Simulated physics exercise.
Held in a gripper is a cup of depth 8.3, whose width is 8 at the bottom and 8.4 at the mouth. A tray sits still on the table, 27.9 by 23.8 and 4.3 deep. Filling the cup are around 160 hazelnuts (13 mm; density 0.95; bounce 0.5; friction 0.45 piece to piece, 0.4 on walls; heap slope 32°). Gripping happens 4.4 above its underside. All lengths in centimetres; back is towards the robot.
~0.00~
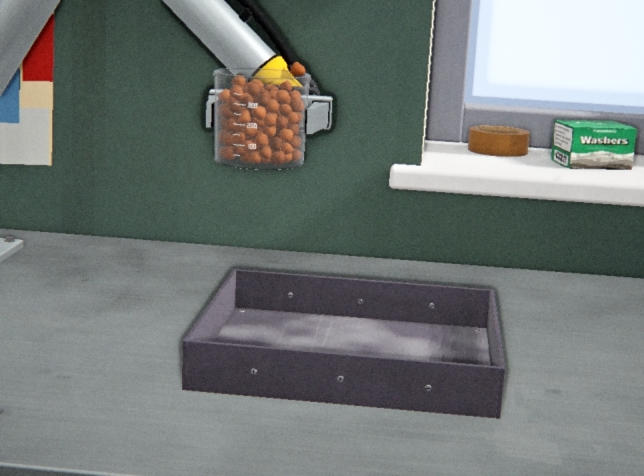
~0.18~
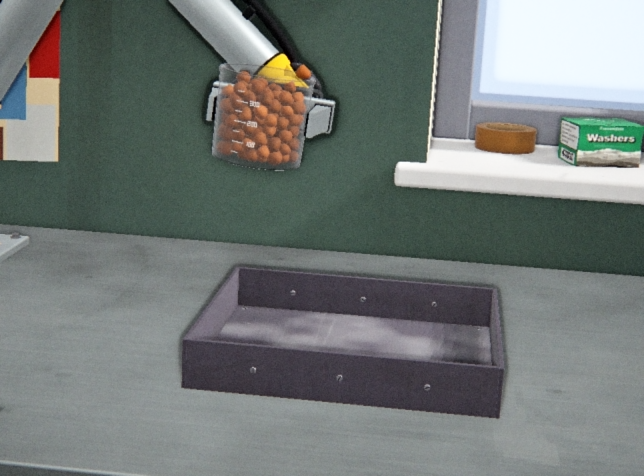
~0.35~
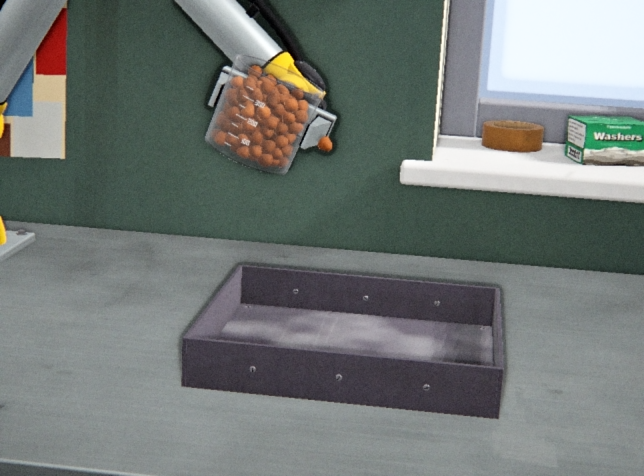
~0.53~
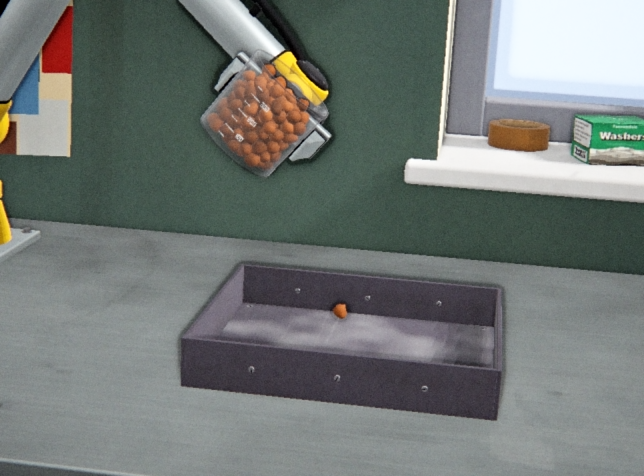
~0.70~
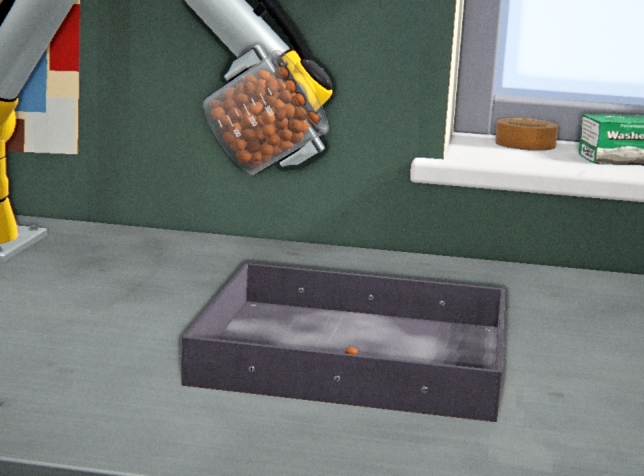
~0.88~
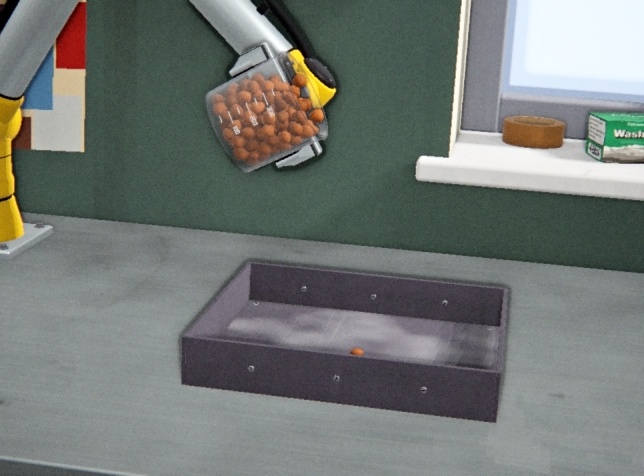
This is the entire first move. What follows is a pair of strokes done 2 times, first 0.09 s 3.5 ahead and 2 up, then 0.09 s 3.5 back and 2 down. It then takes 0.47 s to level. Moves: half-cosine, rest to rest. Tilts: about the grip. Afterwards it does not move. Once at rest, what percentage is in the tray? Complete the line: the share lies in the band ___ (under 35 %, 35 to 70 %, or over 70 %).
The share lies in the band 35 to 70 %.
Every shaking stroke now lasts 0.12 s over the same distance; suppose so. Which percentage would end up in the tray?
Estimate for that case: 40 %.
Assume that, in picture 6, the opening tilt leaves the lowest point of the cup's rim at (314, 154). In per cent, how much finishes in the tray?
The share is around 95 %.
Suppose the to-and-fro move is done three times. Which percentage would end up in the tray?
Probably about 70 in a hundred.
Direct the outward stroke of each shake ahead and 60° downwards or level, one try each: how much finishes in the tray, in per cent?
10 and 45 %.
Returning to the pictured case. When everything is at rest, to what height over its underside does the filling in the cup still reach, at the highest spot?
I'd say close to 5.0 cm.
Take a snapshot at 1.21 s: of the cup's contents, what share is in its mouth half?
Around 90 percent.
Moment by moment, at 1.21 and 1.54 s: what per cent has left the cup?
In turn: 50, 65.
By 1.21 s, tilted 60° forward, highest piece 28 above the table; 81 in the cup, 59 in the tray, 25 in flight or on a rim.
By 1.54 s, tilted 17° forward, highest piece 26 above the table; 102 in the tray, 54 in the cup, 7 on the table or floor, 2 in flight or on a rim.
By 1.91 s, level, highest piece 25 above the table; 103 in the tray, 54 in the cup, 8 on the table or floor.
By 2.96 s, level, highest piece 24 above the table; 103 in the tray, 54 in the cup, 8 on the table or floor.
Final count, 103 in the tray, 54 in the cup, 8 on the table or floor. That is 62 % in the tray.
